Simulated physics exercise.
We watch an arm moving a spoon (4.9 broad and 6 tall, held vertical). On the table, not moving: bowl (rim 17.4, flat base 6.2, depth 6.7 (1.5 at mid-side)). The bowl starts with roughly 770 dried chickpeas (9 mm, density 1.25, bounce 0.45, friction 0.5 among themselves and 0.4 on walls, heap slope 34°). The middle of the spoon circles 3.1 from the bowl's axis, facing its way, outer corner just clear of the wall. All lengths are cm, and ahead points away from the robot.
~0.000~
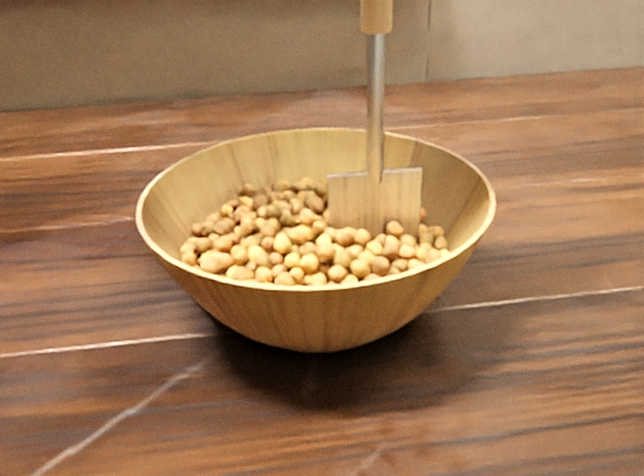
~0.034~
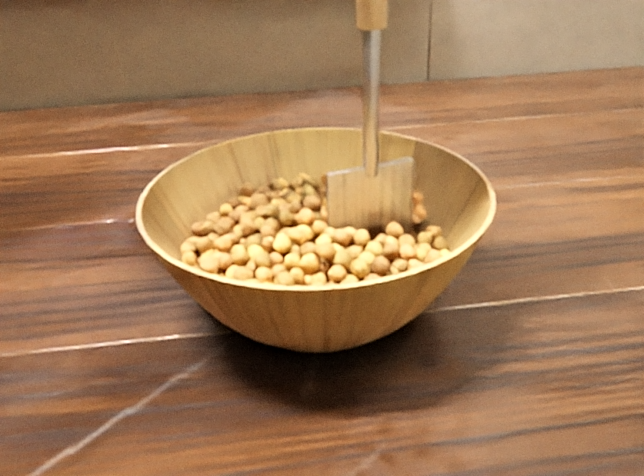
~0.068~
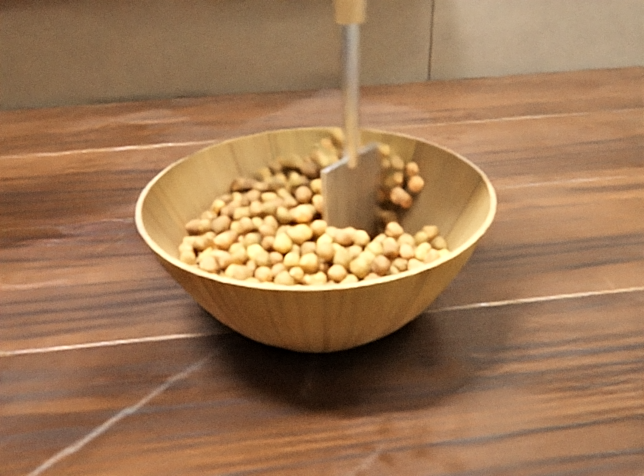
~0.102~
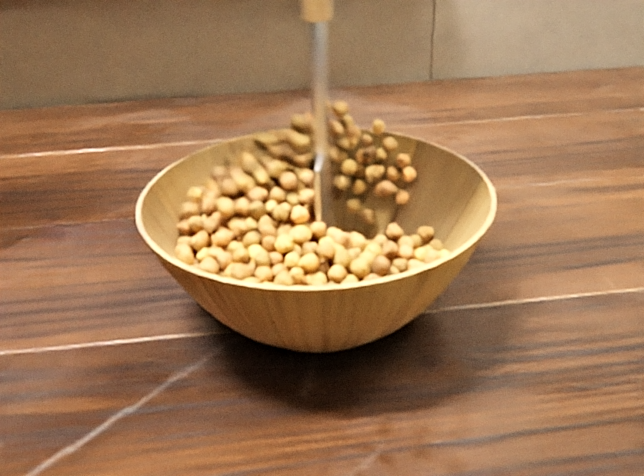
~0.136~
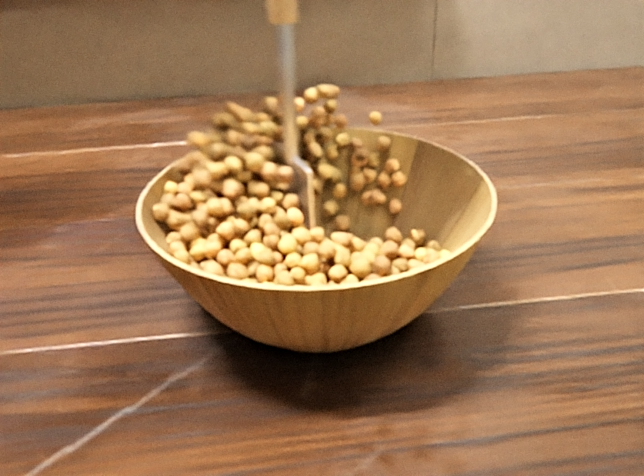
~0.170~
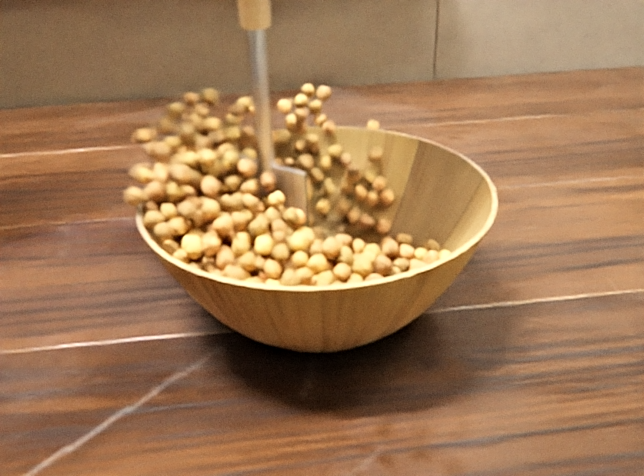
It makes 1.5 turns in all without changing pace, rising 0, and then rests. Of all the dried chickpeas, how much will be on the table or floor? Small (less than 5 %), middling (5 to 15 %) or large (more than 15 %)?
On the table or floor the share is large, more than 15 %.
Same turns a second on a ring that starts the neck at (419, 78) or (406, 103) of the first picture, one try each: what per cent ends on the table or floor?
About 5 and 30 per cent.
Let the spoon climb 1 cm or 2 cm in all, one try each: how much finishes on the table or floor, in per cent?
Some 30 and 25 per cent.
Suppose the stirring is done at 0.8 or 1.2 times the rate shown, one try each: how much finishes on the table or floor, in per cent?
About 20 and 45 per cent.
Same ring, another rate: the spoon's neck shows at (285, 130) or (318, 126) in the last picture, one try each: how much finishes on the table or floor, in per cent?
About 25 and 10 per cent.
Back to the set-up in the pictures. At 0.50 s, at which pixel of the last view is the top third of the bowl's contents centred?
Around (308, 171).
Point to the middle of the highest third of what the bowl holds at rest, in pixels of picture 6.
Around (250, 274).
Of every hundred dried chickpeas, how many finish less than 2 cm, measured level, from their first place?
About 0 per cent.
After 0.33 s, 293° round, highest piece 10 above the table; 610 in the bowl, 65 on the table or floor, 95 in flight or on the tool.
After 0.50 s, 85° round, highest piece 9 above the table; 536 in the bowl, 198 on the table or floor, 36 in flight or on the tool.
After 0.78 s, 180° round, highest piece 7 above the table; 495 in the bowl, 275 on the table or floor.
After 1.48 s, 180° round, highest piece 6 above the table; 495 in the bowl, 275 on the table or floor.
At rest, 495 in the bowl, 275 on the table or floor. That is 36 % on the table or floor.
